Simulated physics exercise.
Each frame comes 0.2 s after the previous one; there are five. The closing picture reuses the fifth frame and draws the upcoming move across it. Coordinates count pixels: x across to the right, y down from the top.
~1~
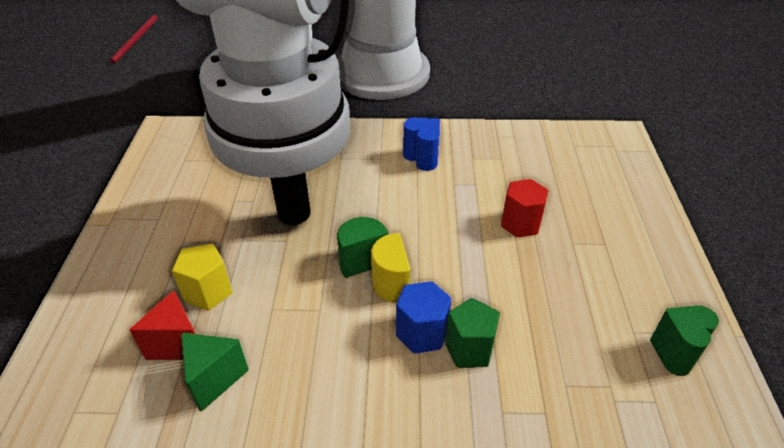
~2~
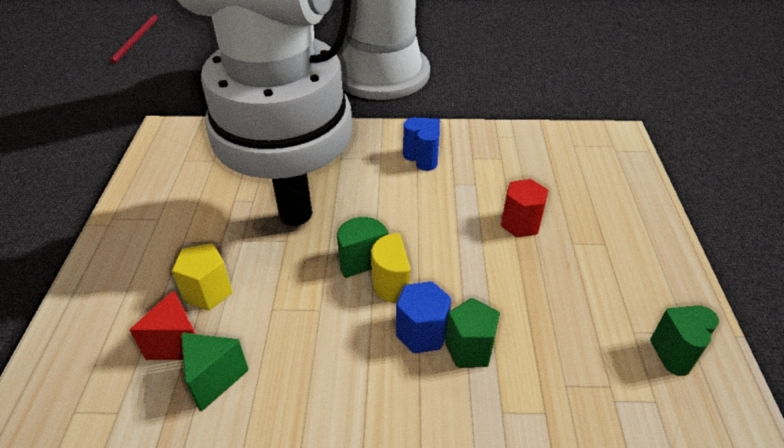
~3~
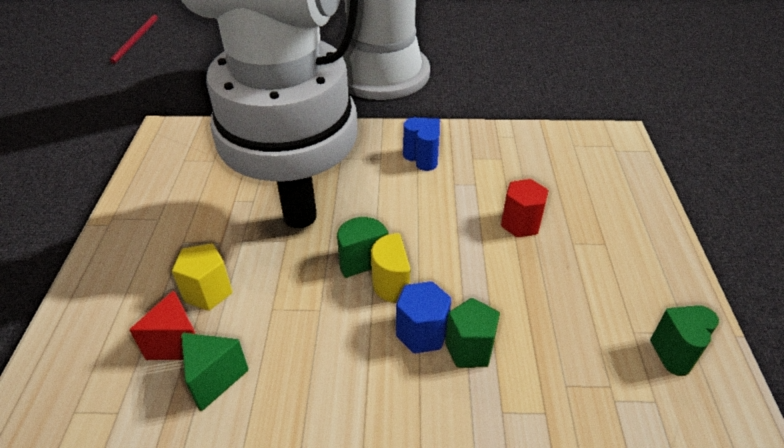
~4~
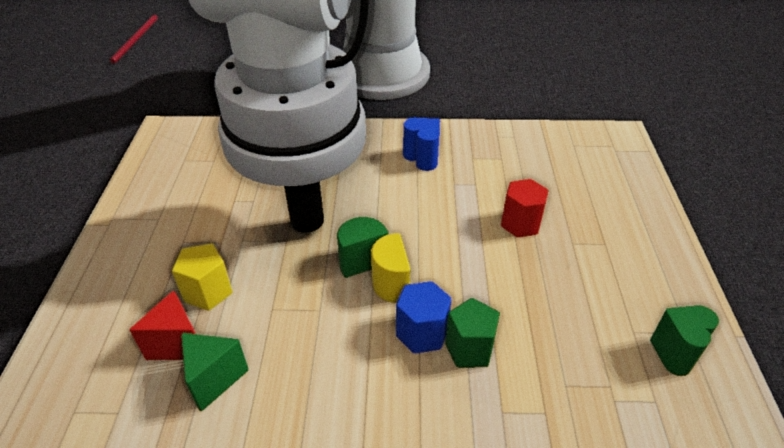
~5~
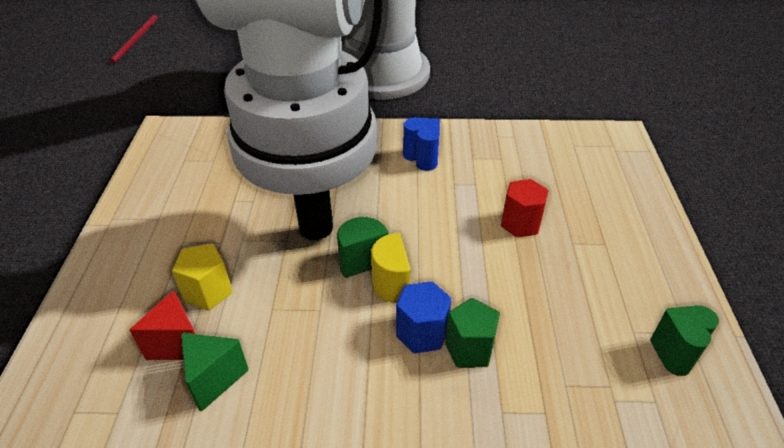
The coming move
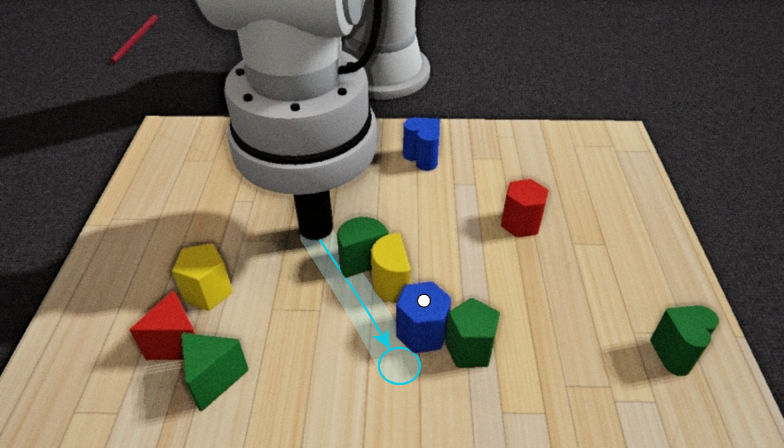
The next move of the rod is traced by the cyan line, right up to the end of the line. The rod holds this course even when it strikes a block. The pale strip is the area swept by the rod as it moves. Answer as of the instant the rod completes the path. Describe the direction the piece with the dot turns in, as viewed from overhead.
From above, counter-clockwise.
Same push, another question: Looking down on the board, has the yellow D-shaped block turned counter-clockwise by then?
Short answer: No.
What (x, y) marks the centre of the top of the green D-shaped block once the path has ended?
I'd say the green D-shaped block ends with its top centre at (382, 235).
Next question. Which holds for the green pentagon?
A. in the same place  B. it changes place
Answer: B.
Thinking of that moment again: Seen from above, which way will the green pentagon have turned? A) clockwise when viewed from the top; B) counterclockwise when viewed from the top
It's A.
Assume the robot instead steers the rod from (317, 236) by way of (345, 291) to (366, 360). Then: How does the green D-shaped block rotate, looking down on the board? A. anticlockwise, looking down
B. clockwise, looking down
It's A.
Drawn move, from (317, 236) directly to (399, 365); the dot is on the blue hexagon.
On the path given first. One third of the way, rod at (343, 267); green D-shaped block at (379, 235), turned 50° anticlockwise; yellow D-shaped block at (406, 257), turned 30° clockwise.
Two thirds of the way, rod at (371, 310); green D-shaped block at (382, 235), turned 50° anticlockwise; yellow D-shaped block at (410, 257), turned 35° clockwise.
At the end, rod at (400, 359); green D-shaped block at (382, 235), turned 50° anticlockwise; yellow D-shaped block at (410, 257), turned 35° clockwise; blue hexagon at (437, 308), turned 40° anticlockwise; green pentagon at (489, 317), turned 20° clockwise.
